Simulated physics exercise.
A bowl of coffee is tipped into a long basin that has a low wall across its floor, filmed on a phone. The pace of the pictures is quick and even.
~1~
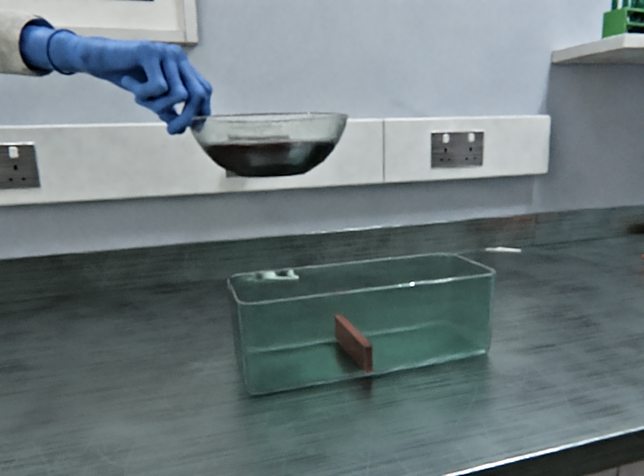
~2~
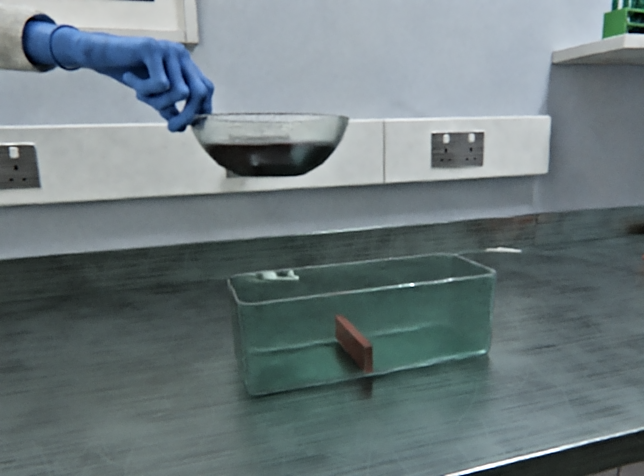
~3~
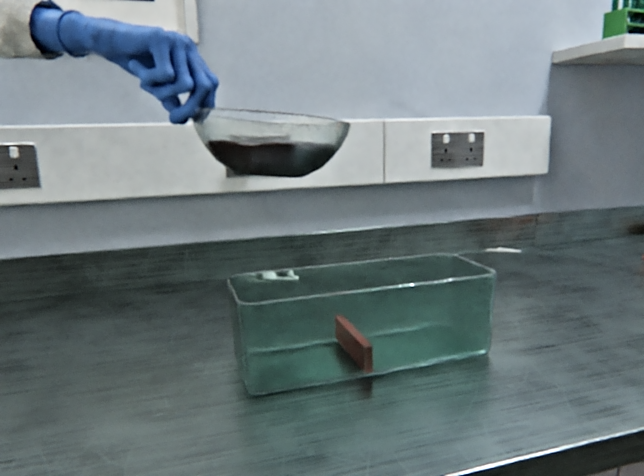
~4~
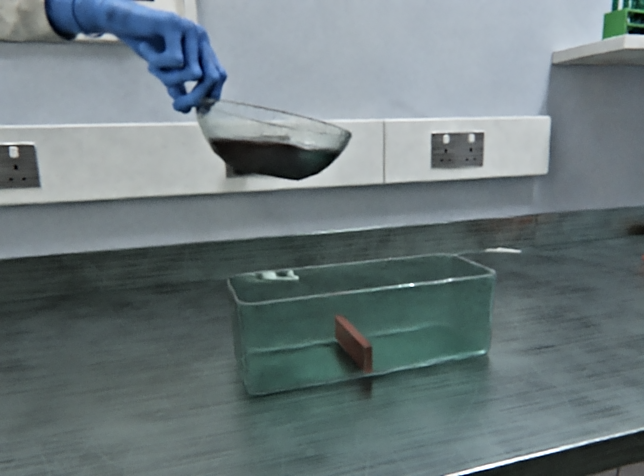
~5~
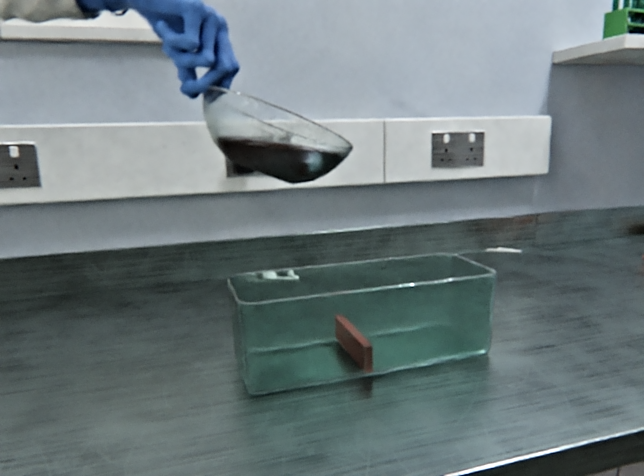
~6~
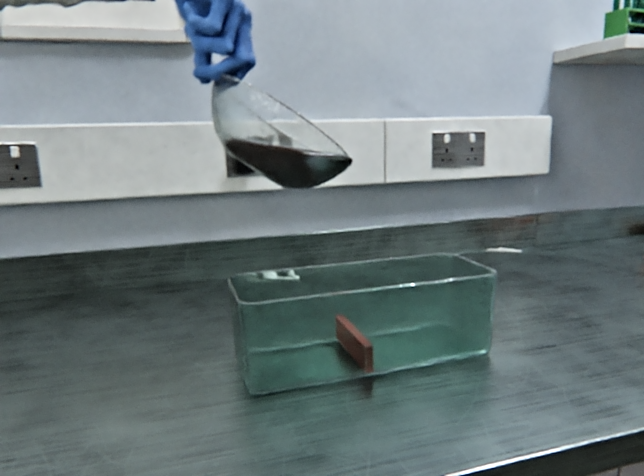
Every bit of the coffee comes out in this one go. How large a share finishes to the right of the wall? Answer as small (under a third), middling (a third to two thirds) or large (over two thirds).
Large, over two thirds.
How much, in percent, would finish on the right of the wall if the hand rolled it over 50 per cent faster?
About 65 per cent would end up there.
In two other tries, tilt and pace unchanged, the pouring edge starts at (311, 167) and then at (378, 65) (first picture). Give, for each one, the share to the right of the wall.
One after the other: 30 %, 70 %.
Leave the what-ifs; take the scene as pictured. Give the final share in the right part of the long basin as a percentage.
Some 75 per cent.
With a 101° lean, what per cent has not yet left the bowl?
It keeps around 0 per cent at that angle.
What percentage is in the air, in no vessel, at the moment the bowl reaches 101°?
It's close to 30 per cent.
A moment on, the bowl is tipped right over and 0 per cent is still to pour, 1 is left of the wall and 71 right of it.
Next, the bowl is tipped right over and 0 per cent is still to pour, 20 is left of the wall and 73 right of it.
Then the bowl is tipped right over and 0 per cent is still to pour, 24 is left of the wall and 74 right of it.
Later the bowl is tipped right over and 0 per cent is still to pour, 24 is left of the wall and 74 right of it.
In the end 24 per cent lies left of the wall, 74 right of it and 2 outside.
